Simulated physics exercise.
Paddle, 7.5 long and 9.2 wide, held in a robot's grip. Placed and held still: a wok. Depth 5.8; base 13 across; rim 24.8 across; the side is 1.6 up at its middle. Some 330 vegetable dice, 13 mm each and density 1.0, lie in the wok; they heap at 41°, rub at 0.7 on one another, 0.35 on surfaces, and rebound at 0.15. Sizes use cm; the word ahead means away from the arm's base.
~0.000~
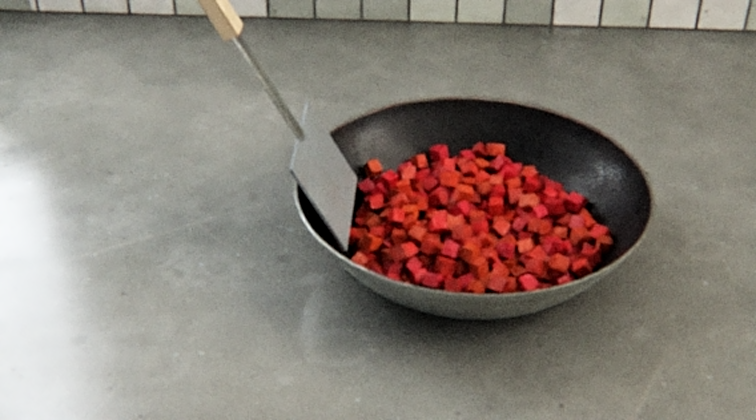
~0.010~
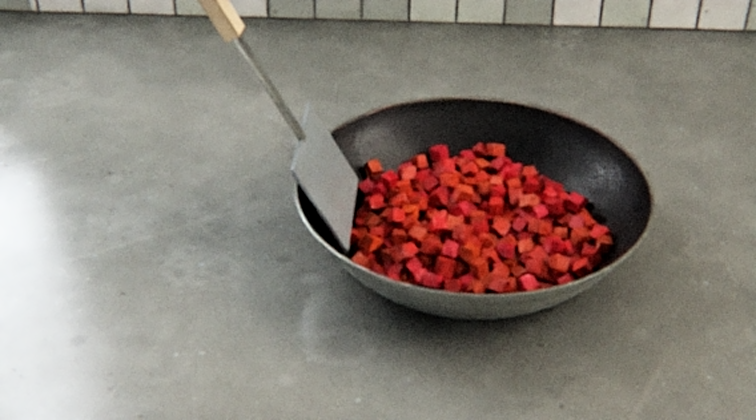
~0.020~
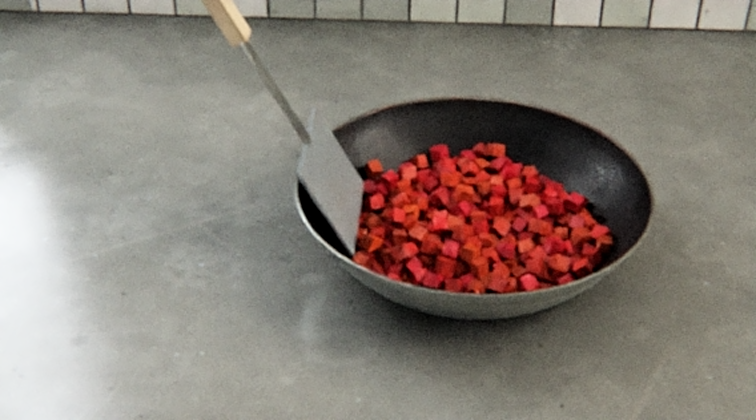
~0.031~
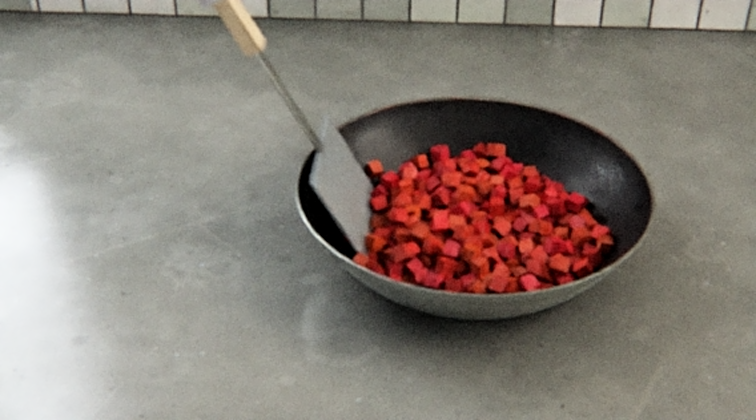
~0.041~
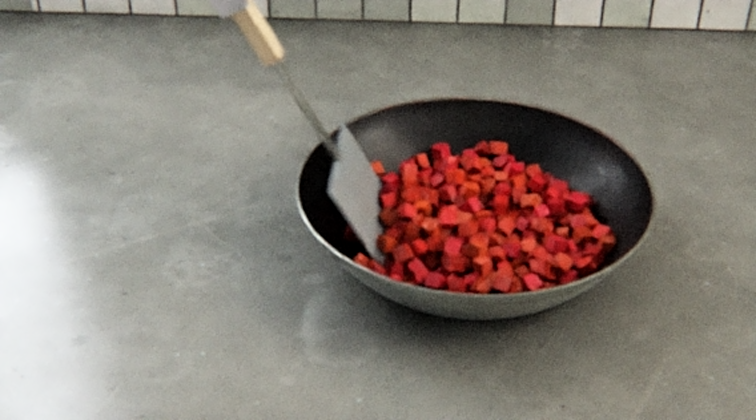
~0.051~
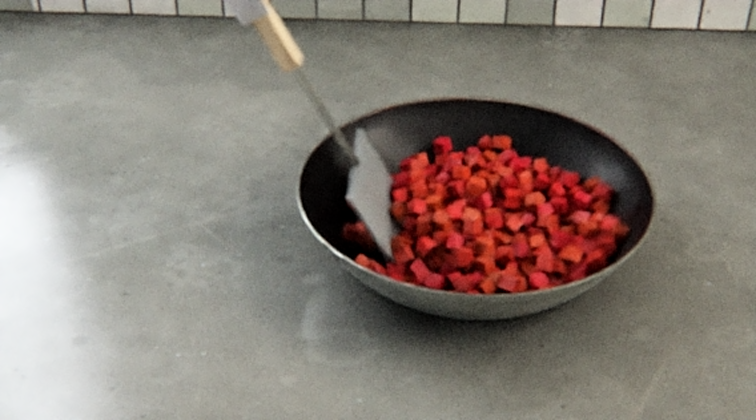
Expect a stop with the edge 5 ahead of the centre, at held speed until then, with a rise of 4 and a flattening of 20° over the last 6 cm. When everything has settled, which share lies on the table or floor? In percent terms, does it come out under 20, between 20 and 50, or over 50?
It comes out between 20 and 50 %.
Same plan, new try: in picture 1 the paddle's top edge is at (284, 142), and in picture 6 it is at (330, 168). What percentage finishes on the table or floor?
Roughly 15 %.
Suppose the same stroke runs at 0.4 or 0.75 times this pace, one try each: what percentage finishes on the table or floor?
The two tries give about 5 and 10 in a hundred.
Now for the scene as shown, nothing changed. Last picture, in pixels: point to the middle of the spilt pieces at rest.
(746, 258) or thereabouts.
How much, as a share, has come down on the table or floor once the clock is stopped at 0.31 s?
Share at that moment: About 15 %.
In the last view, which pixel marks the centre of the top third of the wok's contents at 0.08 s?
Centre estimated at around (541, 200).
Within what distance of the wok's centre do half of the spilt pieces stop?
20 cm.
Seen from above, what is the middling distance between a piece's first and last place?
Somewhere about 7 centimetres, I'd say.
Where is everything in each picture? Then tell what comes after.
Paddle top edge at (299, 134), sloping 62°; upper third of the load around (469, 222), from x 350 to 605, top at y 150; 331 in the wok, in the first frame.
Paddle top edge at (301, 135), sloping 62°; upper third of the load around (470, 222), from x 350 to 605, top at y 150, in the second frame.
Paddle top edge at (307, 139), sloping 62°; upper third of the load around (470, 223), from x 350 to 605, top at y 150, in the third frame.
Paddle top edge at (320, 148), sloping 62°; upper third of the load around (468, 223), from x 350 to 605, top at y 150, in the fourth frame.
Paddle top edge at (337, 156), sloping 62°; upper third of the load around (473, 219), from x 350 to 605, top at y 150, in the fifth frame.
Paddle top edge at (355, 162), sloping 62°; upper third of the load around (493, 211), from x 350 to 620, top at y 145; 331 in the wok, in the sixth frame.
By 0.08 s, sloping 62°, highest piece 8 above the table; 331 in the wok.
By 0.10 s, sloping 55°, highest piece 12 above the table; 322 in the wok, 9 on the blade or in flight.
By 0.31 s, sloping 42°, highest piece 27 above the table; 246 in the wok, 51 on the table or floor, 34 on the blade or in flight.
By 1.36 s, sloping 42°, highest piece 7 above the table; 244 in the wok, 87 on the table or floor.
Final count, 244 in the wok, 87 on the table or floor. That is 26 % on the table or floor.
